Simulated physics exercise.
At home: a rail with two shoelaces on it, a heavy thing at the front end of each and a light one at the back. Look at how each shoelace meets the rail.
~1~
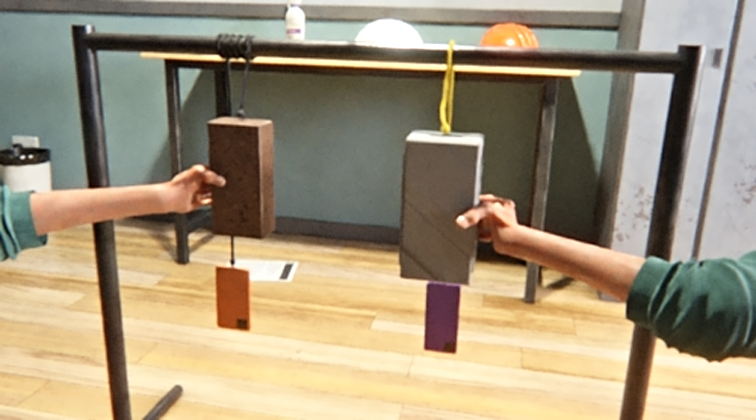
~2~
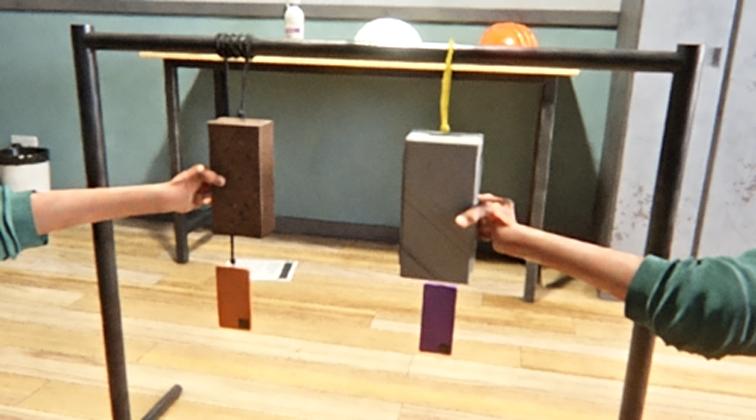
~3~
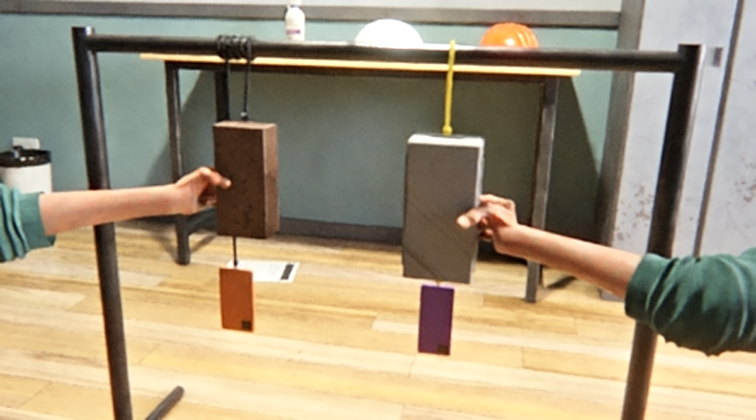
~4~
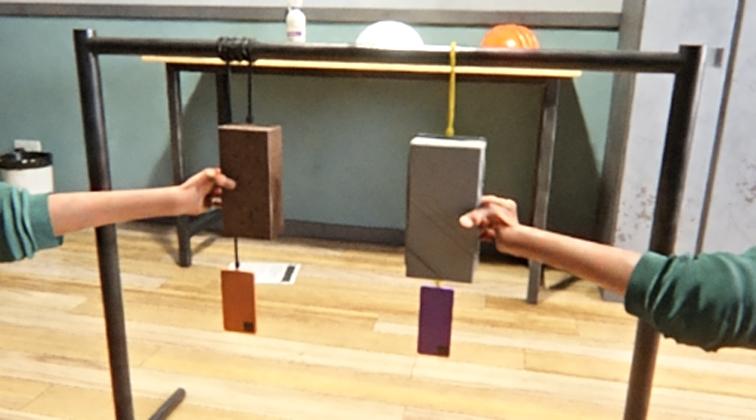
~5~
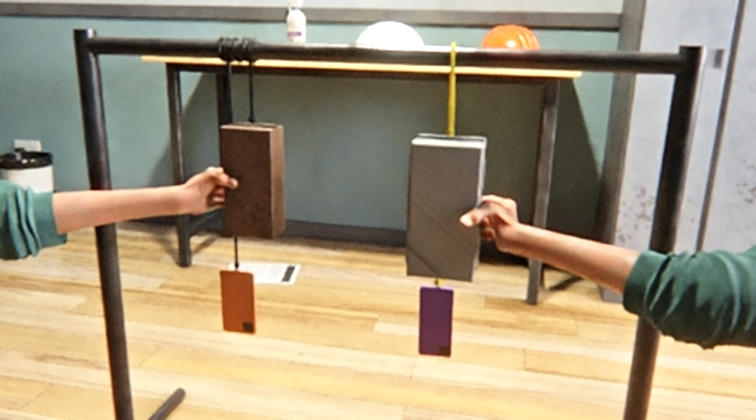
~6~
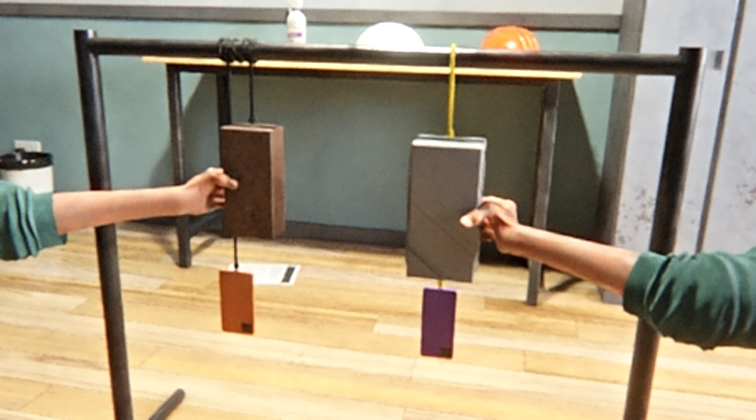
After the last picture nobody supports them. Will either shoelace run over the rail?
Outcome: The brick stays hanging; the grey case drops.
Then, 0.38 s later than the last view, brick in the air near (253, 168); grey case dropping near (439, 312).
Then, 0.82 s later than the last view, brick in the air near (254, 168); grey case on the floor.
Then, 1.24 s later than the last view, brick in the air near (256, 165); grey case on the floor.
Finally, brick in the air near (255, 166); grey case on the floor. The brick is held and the grey case pulls its rope through.
